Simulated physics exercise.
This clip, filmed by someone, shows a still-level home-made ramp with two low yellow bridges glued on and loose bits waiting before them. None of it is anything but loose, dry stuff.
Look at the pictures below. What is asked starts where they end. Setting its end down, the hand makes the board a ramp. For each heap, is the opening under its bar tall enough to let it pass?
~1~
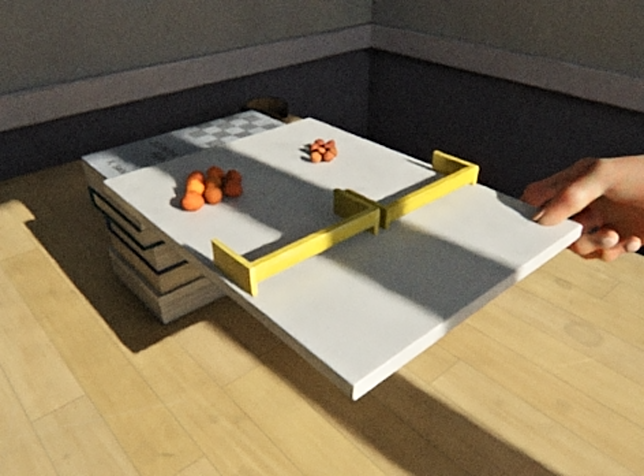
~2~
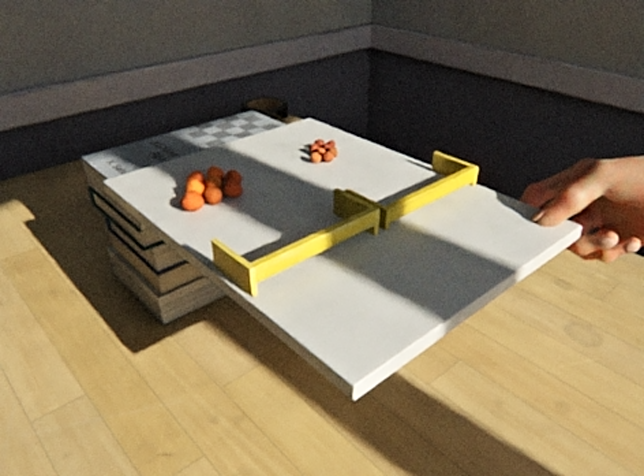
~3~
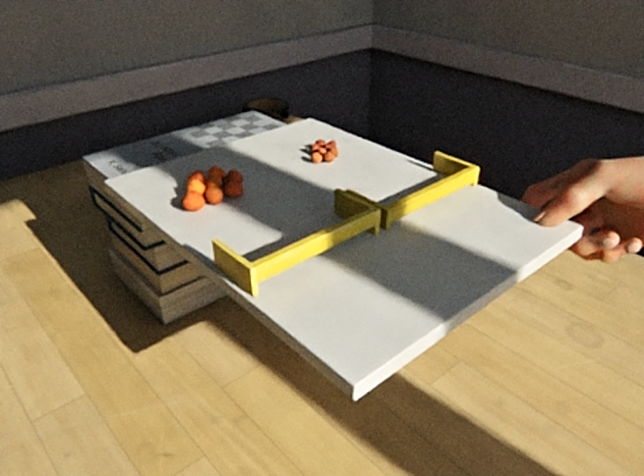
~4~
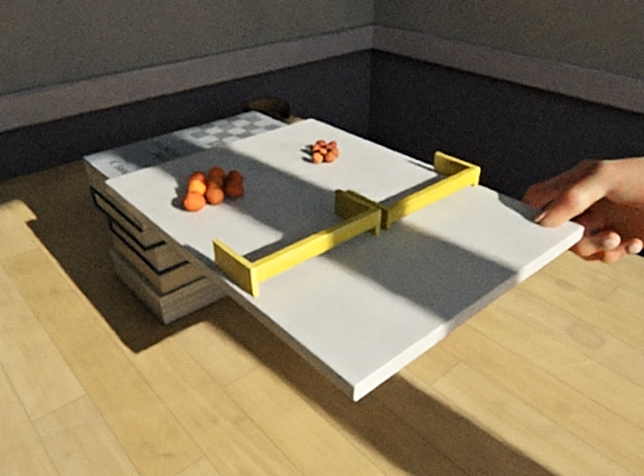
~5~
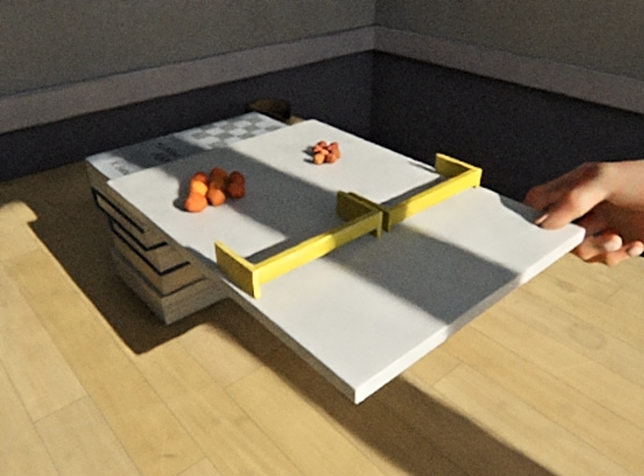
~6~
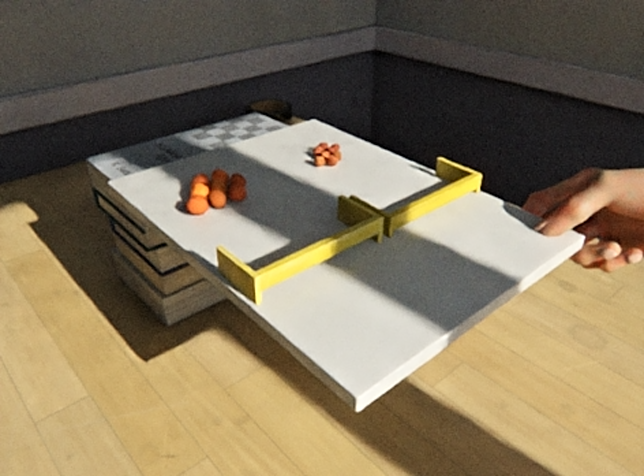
Nearer handful: No, it is stopped. Farther handful: No, it is stopped.
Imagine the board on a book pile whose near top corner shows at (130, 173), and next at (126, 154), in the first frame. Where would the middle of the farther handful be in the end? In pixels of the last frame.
First try: (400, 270); second try: (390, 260).
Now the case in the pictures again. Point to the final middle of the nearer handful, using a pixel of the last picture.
Its centre ends up around (299, 340).
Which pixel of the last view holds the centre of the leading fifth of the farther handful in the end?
It ends up near (407, 281) in the last view.
Then, 0.39 s on from there, board sloping at 10°; nearer handful where it was; farther handful where it was.
Then, 0.89 s on from there, board sloping at 21°; nearer handful on its way down; farther handful on its way down.
Then, 1.42 s on from there, board resting at 31°; nearer handful has reached its gate; farther handful has reached its gate.
In the end, board resting at 31°; nearer handful gathered behind its gate; farther handful gathered behind its gate.
